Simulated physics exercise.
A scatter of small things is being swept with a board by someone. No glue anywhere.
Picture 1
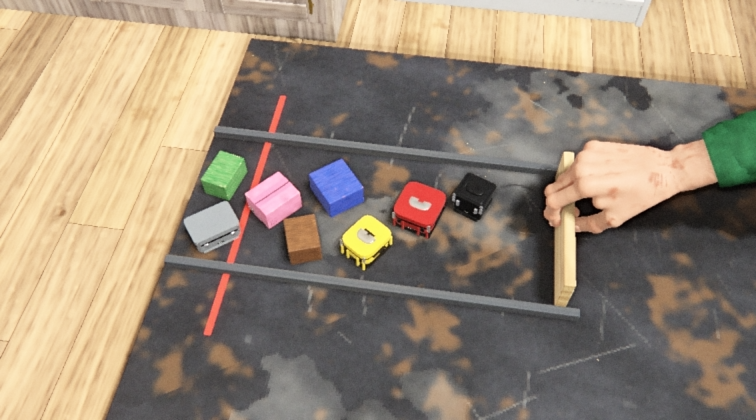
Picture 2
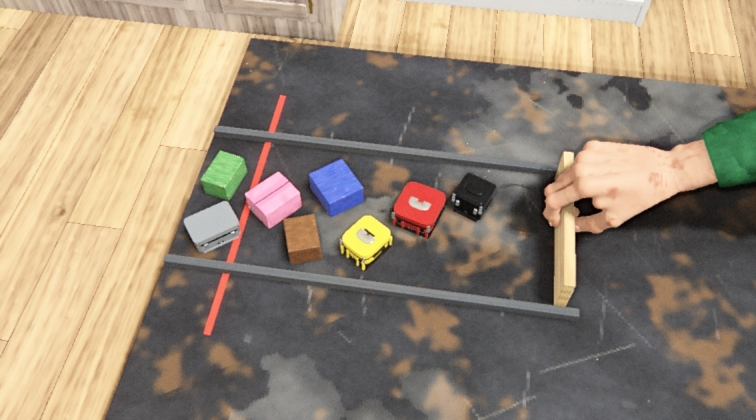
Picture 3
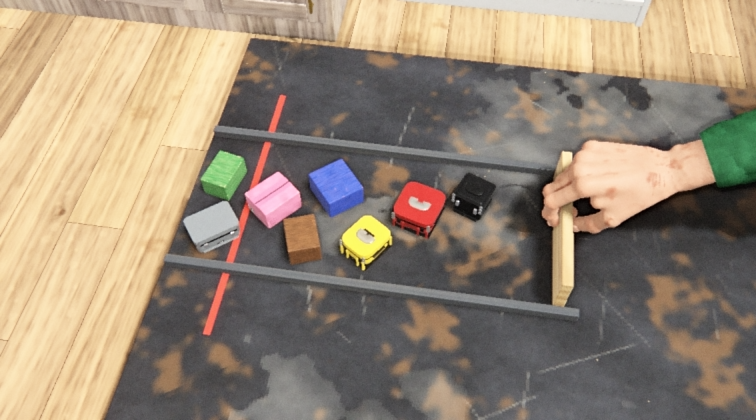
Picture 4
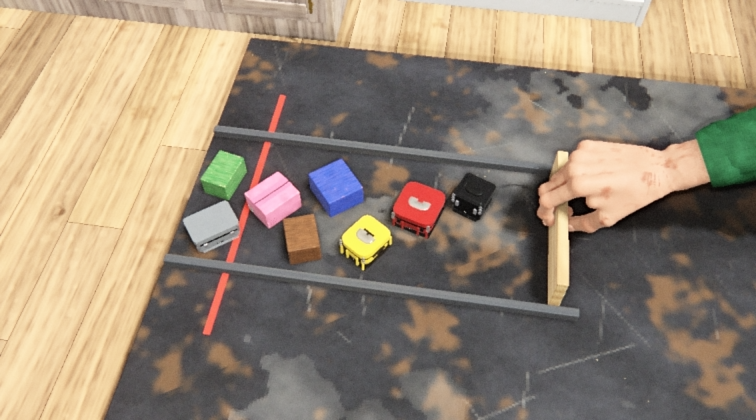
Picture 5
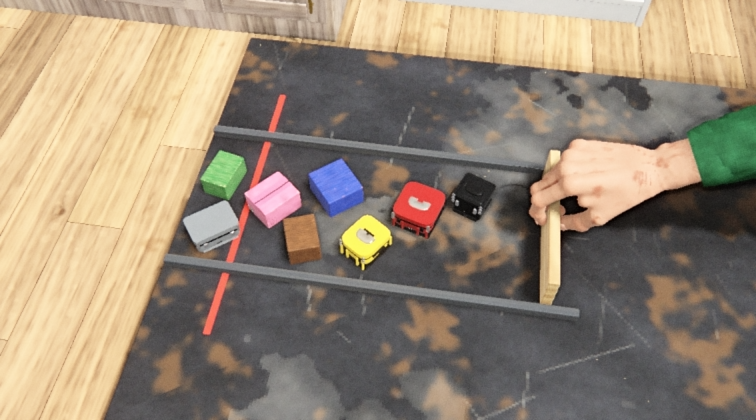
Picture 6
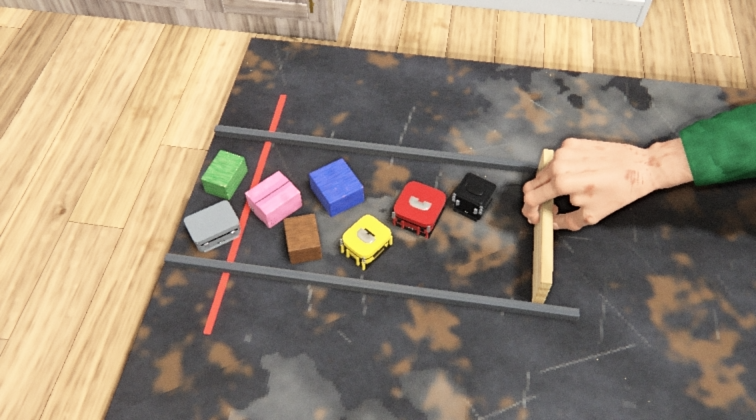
On a dark, scuffed surface, a hand slides a wooden board slightly left toward scattered small objects.
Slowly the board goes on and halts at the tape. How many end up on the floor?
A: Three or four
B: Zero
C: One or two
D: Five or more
A.
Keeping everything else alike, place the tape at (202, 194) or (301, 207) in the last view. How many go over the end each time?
Taking the two tries in order, the numbers are 8 and 1.
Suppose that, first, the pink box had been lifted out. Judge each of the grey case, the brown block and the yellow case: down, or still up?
The grey case ends up down, the brown block keeps its place and the yellow case keeps its place.
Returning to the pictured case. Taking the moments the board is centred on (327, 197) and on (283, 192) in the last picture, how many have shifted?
It comes to 8 for the first spot, 8 for the other.
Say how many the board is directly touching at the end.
Number in contact with it: 2.
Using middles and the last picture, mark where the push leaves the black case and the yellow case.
Going in order: First (238, 175), then (220, 230).
A little later, none off yet; green block at rest near (225, 175); grey case at rest near (214, 227); pink box at rest near (274, 200).
Next, none off yet; green block moving near (217, 173); grey case moving near (205, 232); pink box shifted about its own width near (235, 199).
When it is over, the number that fall off is three or four; down, pink box, grey case and green block.
